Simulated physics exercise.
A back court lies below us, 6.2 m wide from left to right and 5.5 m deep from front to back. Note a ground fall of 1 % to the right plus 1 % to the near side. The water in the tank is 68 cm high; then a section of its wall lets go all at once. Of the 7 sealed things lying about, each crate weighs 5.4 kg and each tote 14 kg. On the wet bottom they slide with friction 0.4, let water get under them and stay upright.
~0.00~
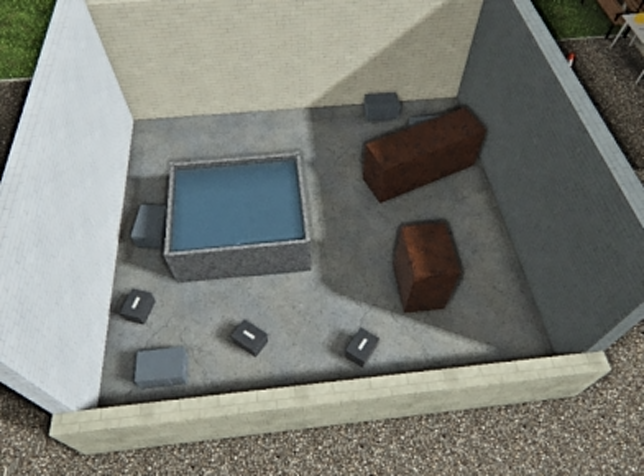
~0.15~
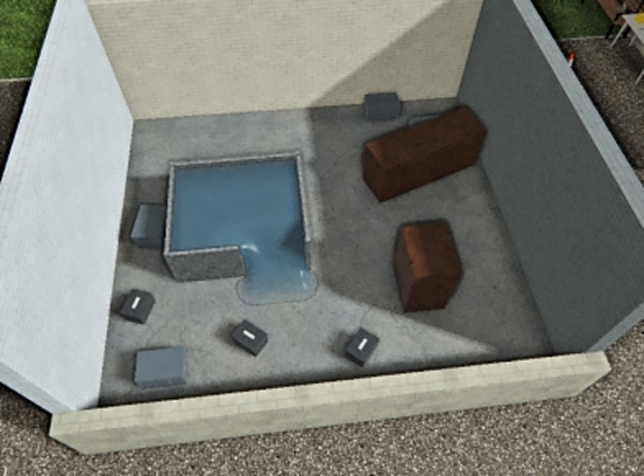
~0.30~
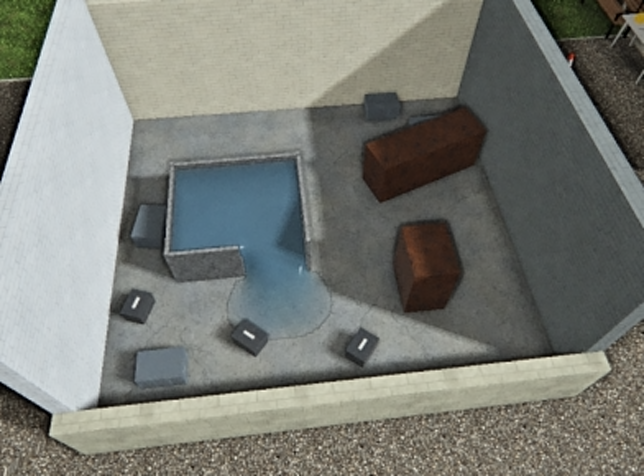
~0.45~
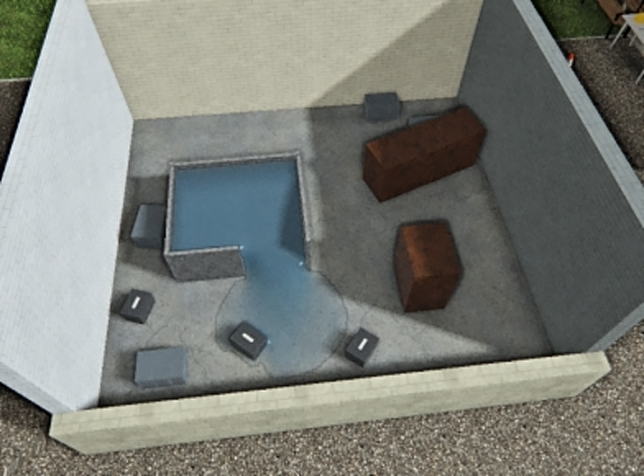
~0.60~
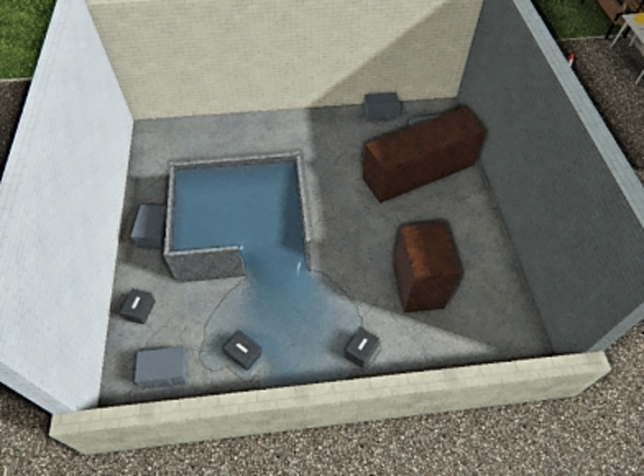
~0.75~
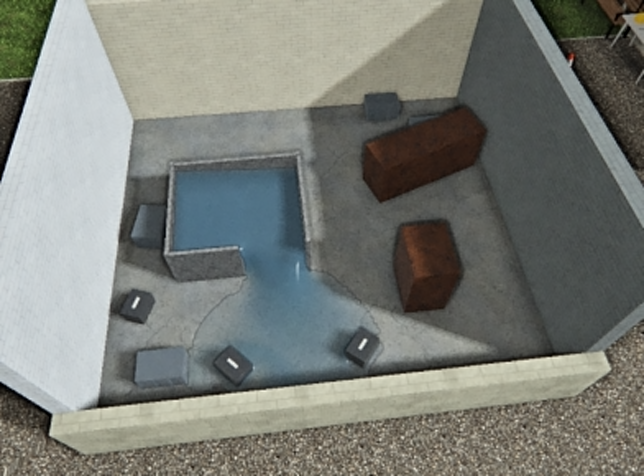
Water pours from a gap at the near right corner of a raised tank in a walled court, spreading across the grey floor in a widening pool. It reaches the middle of three small dark boxes near the front and pushes it left, while the rust-brown blocks on the right stay put.
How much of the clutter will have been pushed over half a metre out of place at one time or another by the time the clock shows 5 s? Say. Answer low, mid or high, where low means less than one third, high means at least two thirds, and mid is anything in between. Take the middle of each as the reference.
High.
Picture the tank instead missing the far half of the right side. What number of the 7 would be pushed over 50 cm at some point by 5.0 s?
The answer then is 2.
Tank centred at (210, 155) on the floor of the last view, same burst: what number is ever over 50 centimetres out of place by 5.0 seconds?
The count would be 5.
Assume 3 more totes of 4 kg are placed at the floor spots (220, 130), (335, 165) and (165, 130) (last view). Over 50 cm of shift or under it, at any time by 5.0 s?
Reading them off in order: Not beyond, not beyond, not beyond.
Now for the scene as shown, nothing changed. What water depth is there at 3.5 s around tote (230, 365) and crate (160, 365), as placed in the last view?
Around 12 cm and 8 cm.
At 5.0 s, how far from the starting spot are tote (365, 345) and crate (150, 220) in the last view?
Taking them in turn, I get 250 cm for the first and 150 cm for the second.
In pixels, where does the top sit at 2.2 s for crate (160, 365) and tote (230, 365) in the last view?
Somewhere around (112, 333) and (102, 377).
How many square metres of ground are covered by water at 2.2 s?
Some 12 m2 of it.
After 1.1 s 1 of 7 are over 50 cm from their spots; 0 afloat.
After 2.2 s 3 of 7 are over 50 cm from their spots; 1 afloat.
After 3.5 s 4 of 7 are over 50 cm from their spots; 1 afloat.
After 5.0 s 5 of 7 are over 50 cm from their spots, and 5 have been at some point; 1 afloat.
